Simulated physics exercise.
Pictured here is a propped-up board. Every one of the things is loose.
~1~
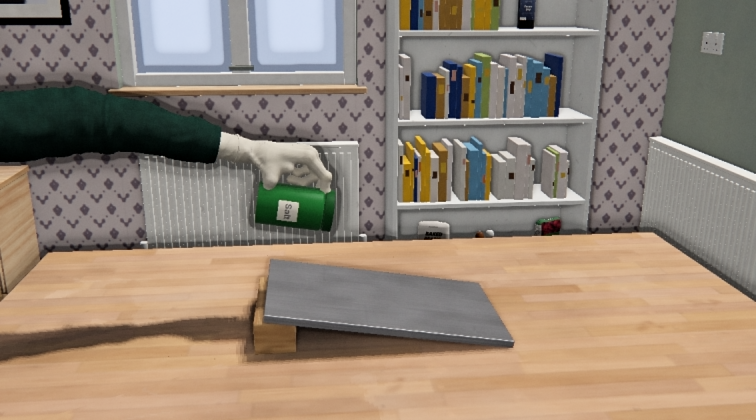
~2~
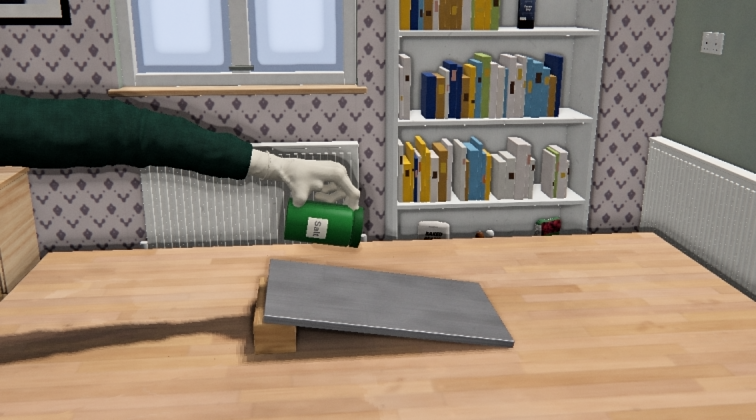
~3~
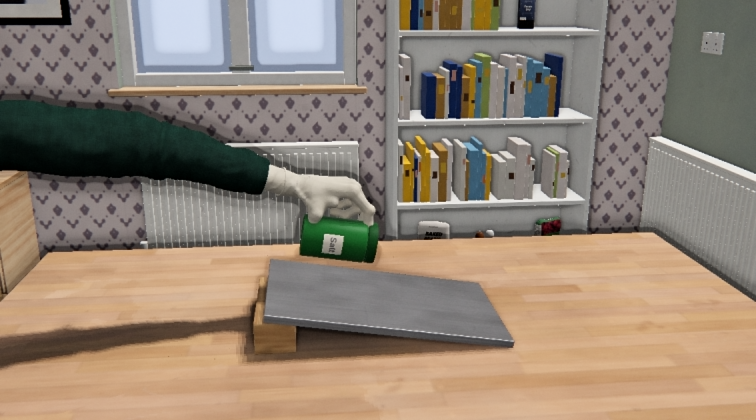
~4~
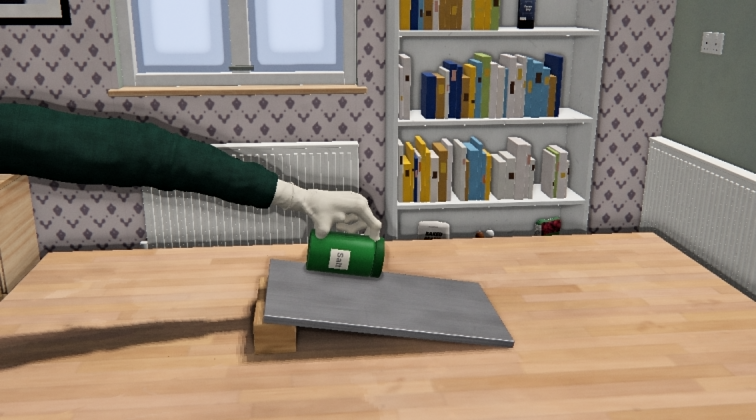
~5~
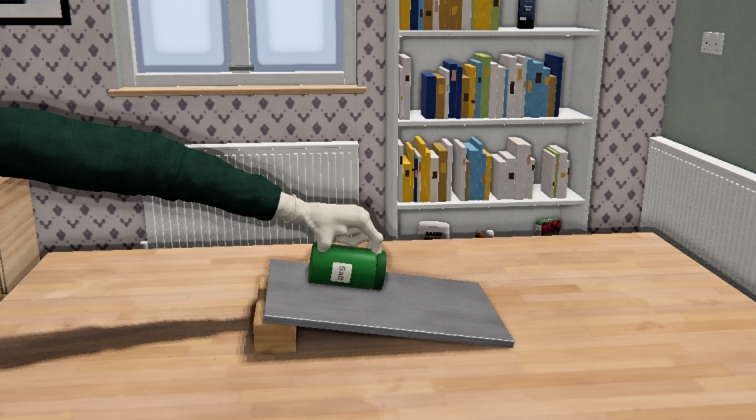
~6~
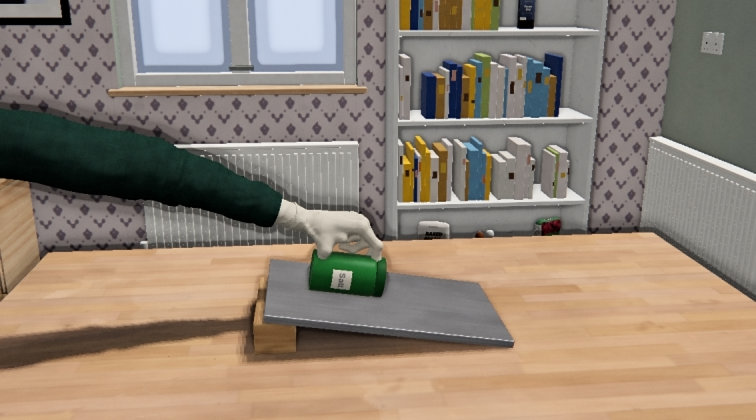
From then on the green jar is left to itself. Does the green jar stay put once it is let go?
Yes.
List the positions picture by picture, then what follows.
Coming down; green jar (295, 207), in the first picture.
Coming down; green jar (323, 223), in the second picture.
Coming down; green jar (338, 239), in the third picture.
Coming down; green jar (345, 254), in the fourth picture.
Coming down; green jar (347, 266), in the fifth picture.
In place under the hand; green jar (347, 274), in the sixth picture.
Then, 0.30 s past the last view, nothing moves.
Then, 0.70 s past the last view, green jar resting near (347, 274).
Finally, it is still in place. Final places as the last picture's camera would see them, green jar near (347, 274). The green jar remains at rest.
